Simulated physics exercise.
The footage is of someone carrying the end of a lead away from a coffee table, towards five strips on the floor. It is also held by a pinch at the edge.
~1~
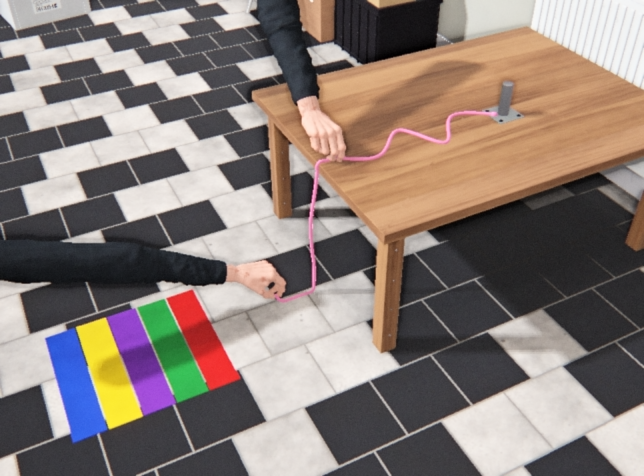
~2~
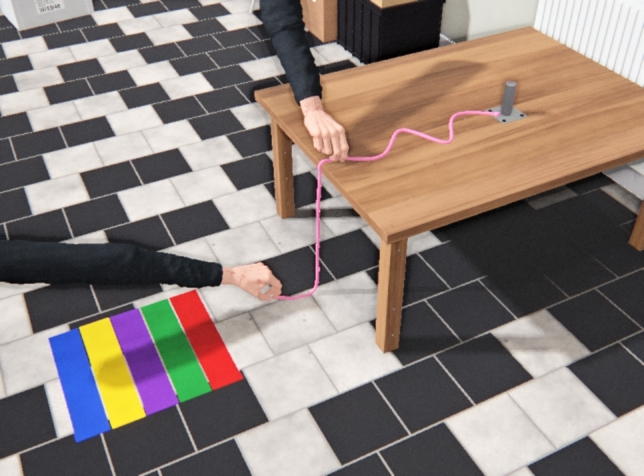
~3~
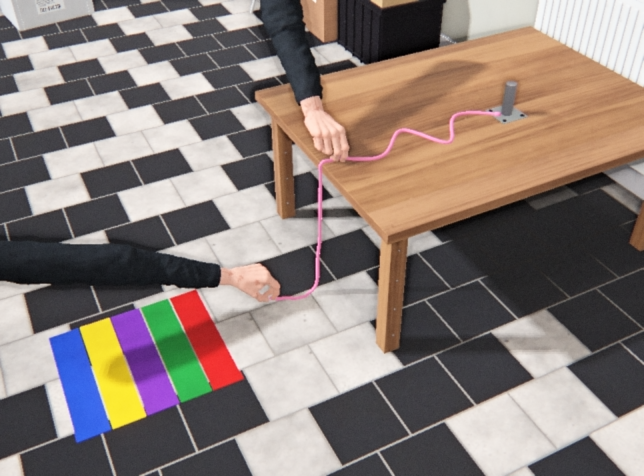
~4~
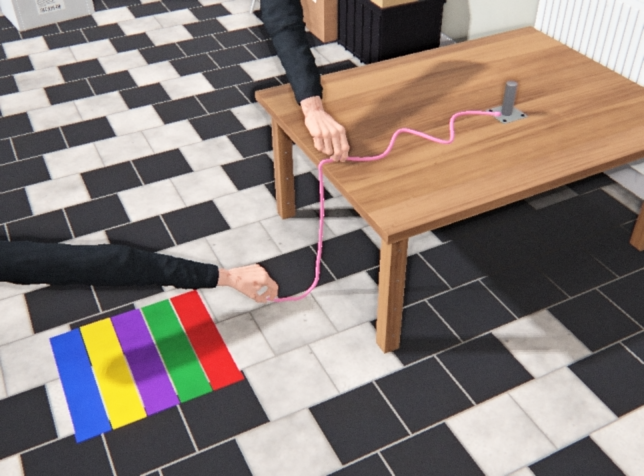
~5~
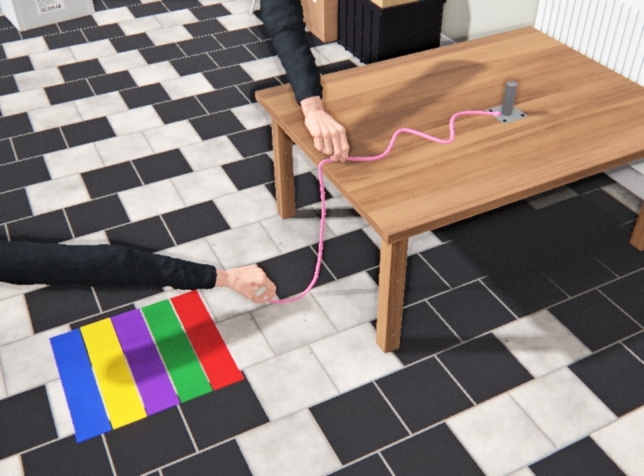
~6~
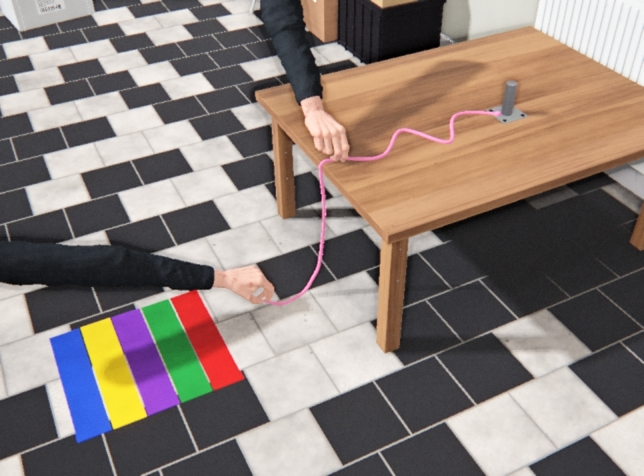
In a room with a black-and-white tiled floor, one hand pins a pink cord at a wooden table's edge while another holds its end low, near five coloured strips. The lower hand edges very slightly left, and the hanging cord shifts into a smoother curve as the upper hand stays put.
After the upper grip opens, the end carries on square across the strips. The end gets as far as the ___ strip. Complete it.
The end gets as far as the yellow strip.
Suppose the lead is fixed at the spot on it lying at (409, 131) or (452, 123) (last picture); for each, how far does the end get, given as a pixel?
Respectively, (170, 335) and (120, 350).
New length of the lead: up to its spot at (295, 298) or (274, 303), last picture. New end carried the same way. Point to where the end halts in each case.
Case by case it comes to about (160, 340) and then about (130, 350).
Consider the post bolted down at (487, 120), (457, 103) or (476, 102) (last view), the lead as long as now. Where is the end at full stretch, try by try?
It works out at around (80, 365), (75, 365) and (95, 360) for the three tries.
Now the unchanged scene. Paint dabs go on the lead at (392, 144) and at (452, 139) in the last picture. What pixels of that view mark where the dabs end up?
They finish close to (343, 159) and close to (422, 137).
A little later, end near (177, 331); over green.
Next, end near (133, 346); over purple.
When it is tight, end near (108, 355); over yellow. The yellow one.
